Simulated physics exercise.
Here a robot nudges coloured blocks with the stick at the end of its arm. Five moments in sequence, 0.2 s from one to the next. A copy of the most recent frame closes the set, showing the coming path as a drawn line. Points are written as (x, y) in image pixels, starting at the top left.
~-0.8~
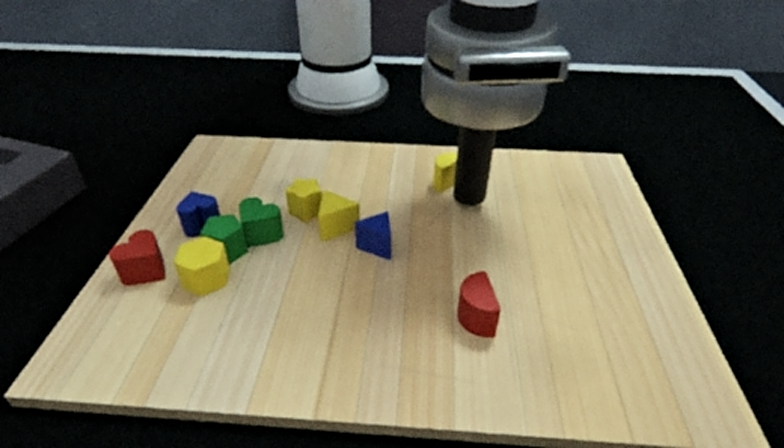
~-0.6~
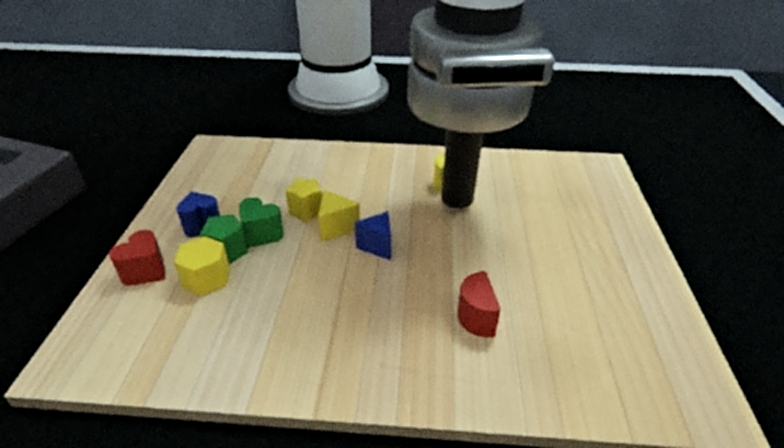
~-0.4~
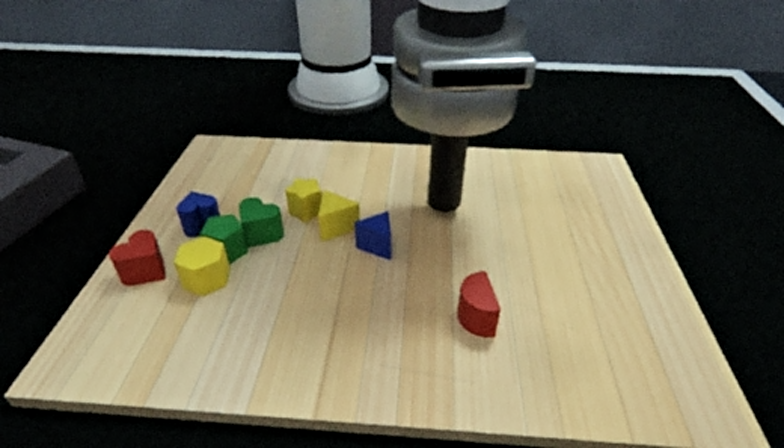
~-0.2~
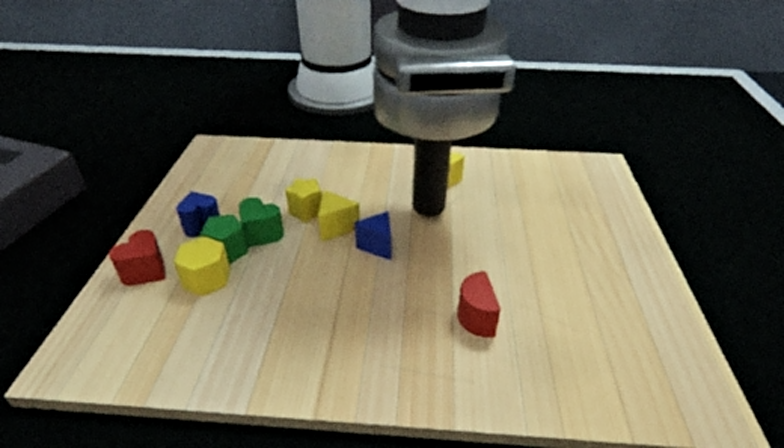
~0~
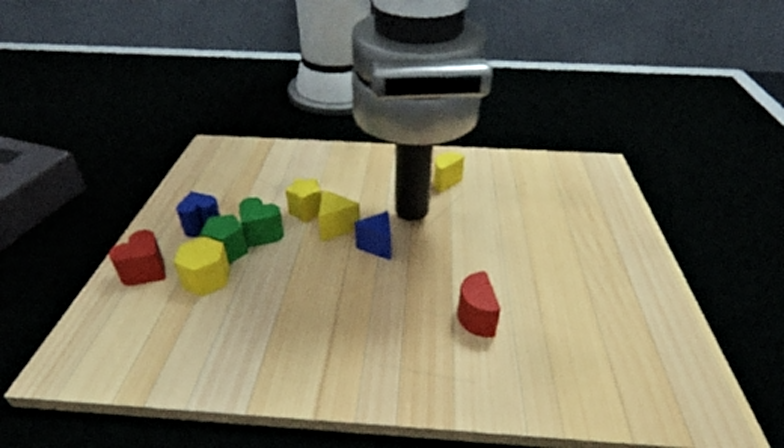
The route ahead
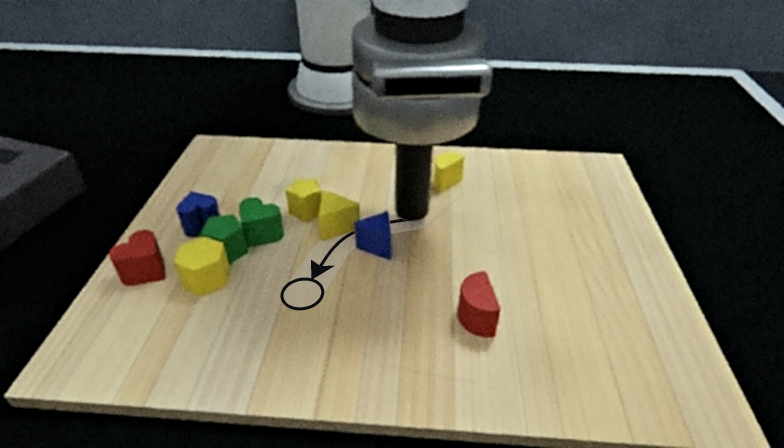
On a wooden board, a robot arm moves its stick left while the blocks stay still.
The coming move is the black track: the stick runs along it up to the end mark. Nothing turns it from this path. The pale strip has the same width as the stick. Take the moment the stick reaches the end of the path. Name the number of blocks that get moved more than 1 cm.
One moves.
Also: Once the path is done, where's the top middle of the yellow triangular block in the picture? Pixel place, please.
Put as a pixel place, it's (309, 207).
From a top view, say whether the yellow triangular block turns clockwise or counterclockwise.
With the clock.
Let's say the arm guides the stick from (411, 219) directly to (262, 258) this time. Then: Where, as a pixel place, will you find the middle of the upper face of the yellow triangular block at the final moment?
In the picture, it is at (288, 202).
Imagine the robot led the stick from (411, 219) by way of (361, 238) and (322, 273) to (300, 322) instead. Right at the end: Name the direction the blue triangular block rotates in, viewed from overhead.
Against the clock.
The line goes from (411, 219) through (363, 229) and (328, 255) to (302, 294).
The first path, step by step. One third of the way, stick (362, 220); yellow triangular block (324, 204), turned 25° clockwise.
Two thirds of the way, stick (327, 247); yellow triangular block (309, 207), turned 80° clockwise.
At the end, stick (301, 285); yellow triangular block (309, 207), turned 80° clockwise; blue triangular block unmoved.
